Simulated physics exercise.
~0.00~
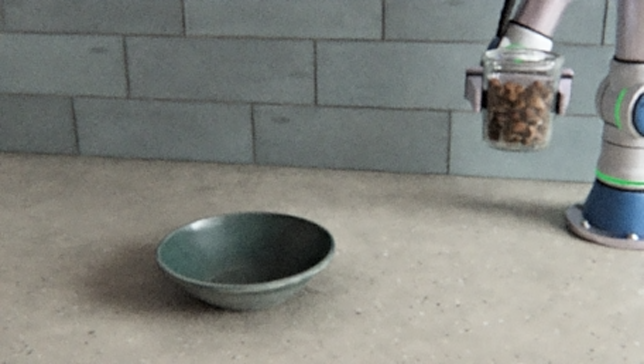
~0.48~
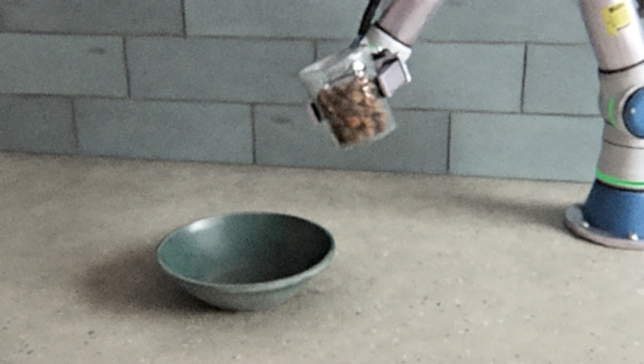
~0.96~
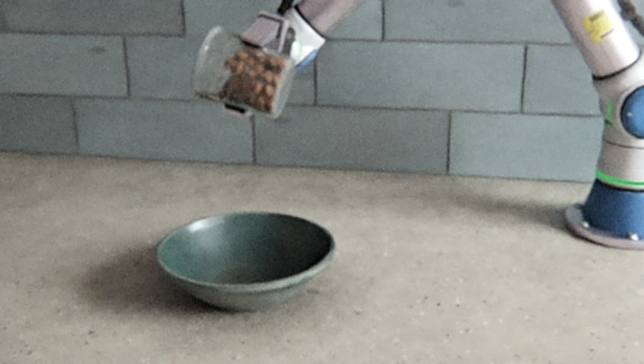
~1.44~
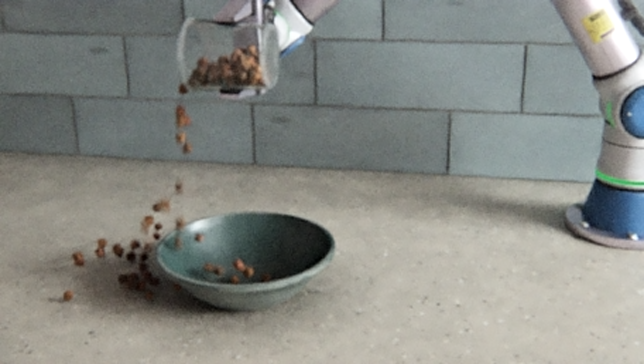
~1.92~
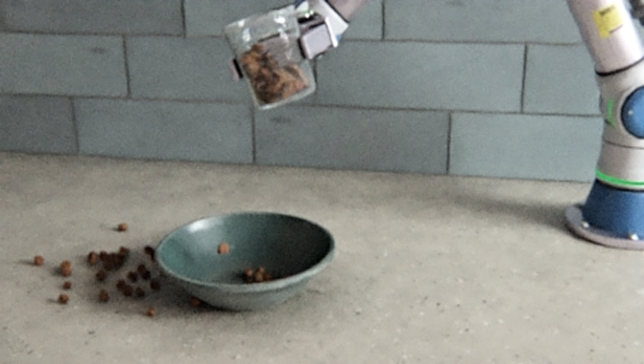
A robot arm carried a clear container of brown pet food pellets left and tipped it over a green bowl, but many spilled onto the counter beside it; the arm then tilted the container back up, still holding plenty, with a few in the bowl.
